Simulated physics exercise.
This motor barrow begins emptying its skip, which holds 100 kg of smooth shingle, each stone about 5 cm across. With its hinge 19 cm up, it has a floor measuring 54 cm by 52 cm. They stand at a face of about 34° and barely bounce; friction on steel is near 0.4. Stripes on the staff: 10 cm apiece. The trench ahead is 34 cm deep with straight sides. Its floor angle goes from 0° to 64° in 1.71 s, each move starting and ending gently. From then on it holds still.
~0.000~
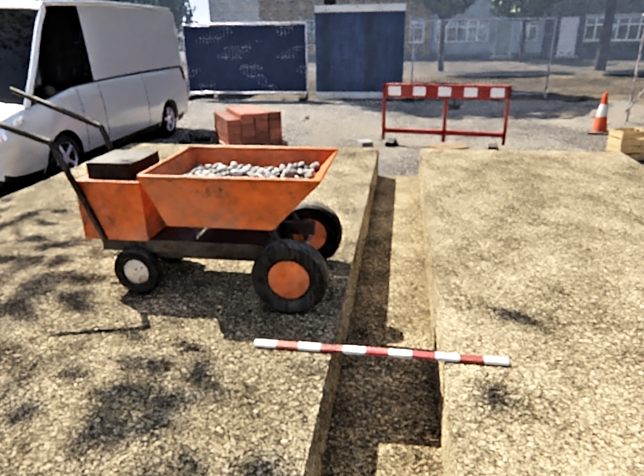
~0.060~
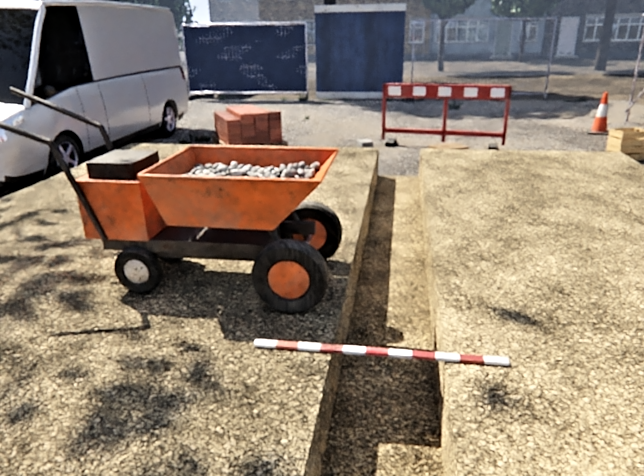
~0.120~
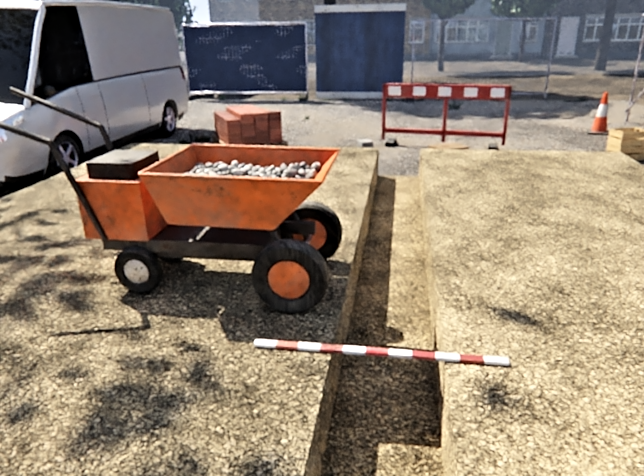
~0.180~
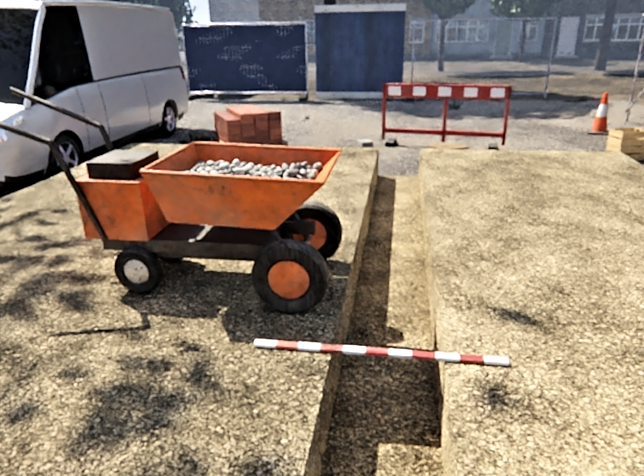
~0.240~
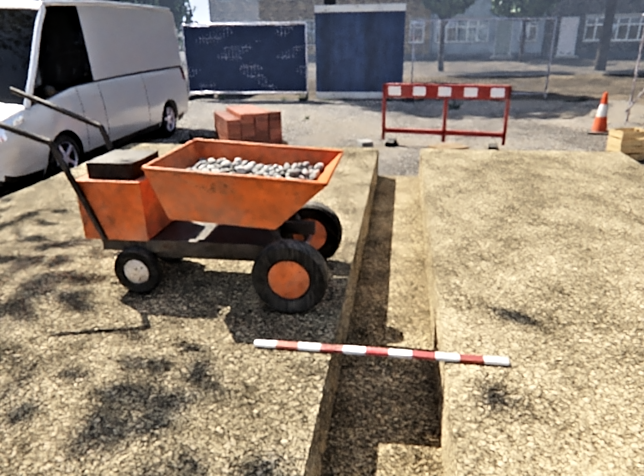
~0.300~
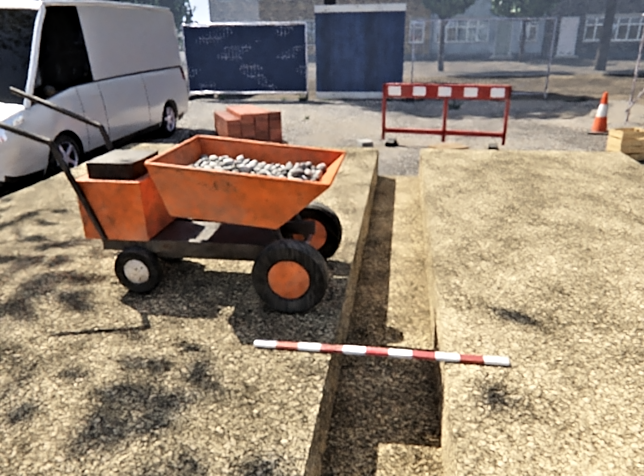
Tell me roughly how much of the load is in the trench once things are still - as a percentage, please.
I would put it at 59 %.
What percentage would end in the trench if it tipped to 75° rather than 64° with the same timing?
In that case some 55 per cent.
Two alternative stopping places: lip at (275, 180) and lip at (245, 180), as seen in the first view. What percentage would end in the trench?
Result: Close to 100 then close to 100 per cent.
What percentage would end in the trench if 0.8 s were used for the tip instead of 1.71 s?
Close to 45 percent, then.
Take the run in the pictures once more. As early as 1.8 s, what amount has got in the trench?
Some 35 per cent.
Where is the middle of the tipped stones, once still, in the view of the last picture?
Somewhere near pixel (426, 330).
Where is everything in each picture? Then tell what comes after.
In the first frame, lip at (320, 182), floor tilted 0°, highest stones at (273, 170).
In the second frame, lip at (321, 182), floor tilted 0°, highest stones at (263, 170); the stones move at 0.1 m/s on average.
In the third frame, lip at (322, 182), floor tilted 1°, highest stones at (244, 169); the stones move at 0.1 m/s on average.
In the fourth frame, lip at (324, 183), floor tilted 2°, highest stones at (235, 168); the stones move at 0.2 m/s on average.
In the fifth frame, lip at (327, 184), floor tilted 3°, highest stones at (222, 166); the stones move at 0.2 m/s on average.
In the sixth frame, the skip is at 5°, its lip at (330, 186); the top of the load is at (215, 164); the stones move at 0.3 m/s on average.
After 1.3 s the floor is at 54°; 100 % in the skip; the foremost stones are at (396, 222).
After 1.8 s the floor is at 64°; 43 % in the skip, 33 % in the trench, 25 % past the trench; the foremost stones are at (500, 291).
After 2.2 s the floor is at 64°; 15 % in the skip, 45 % in the trench, 40 % past the trench; the foremost stones are at (566, 289).
After 4.1 s the floor is at 64°; 0 % in the skip, 59 % in the trench, 41 % past the trench; the foremost stones are at (613, 292).
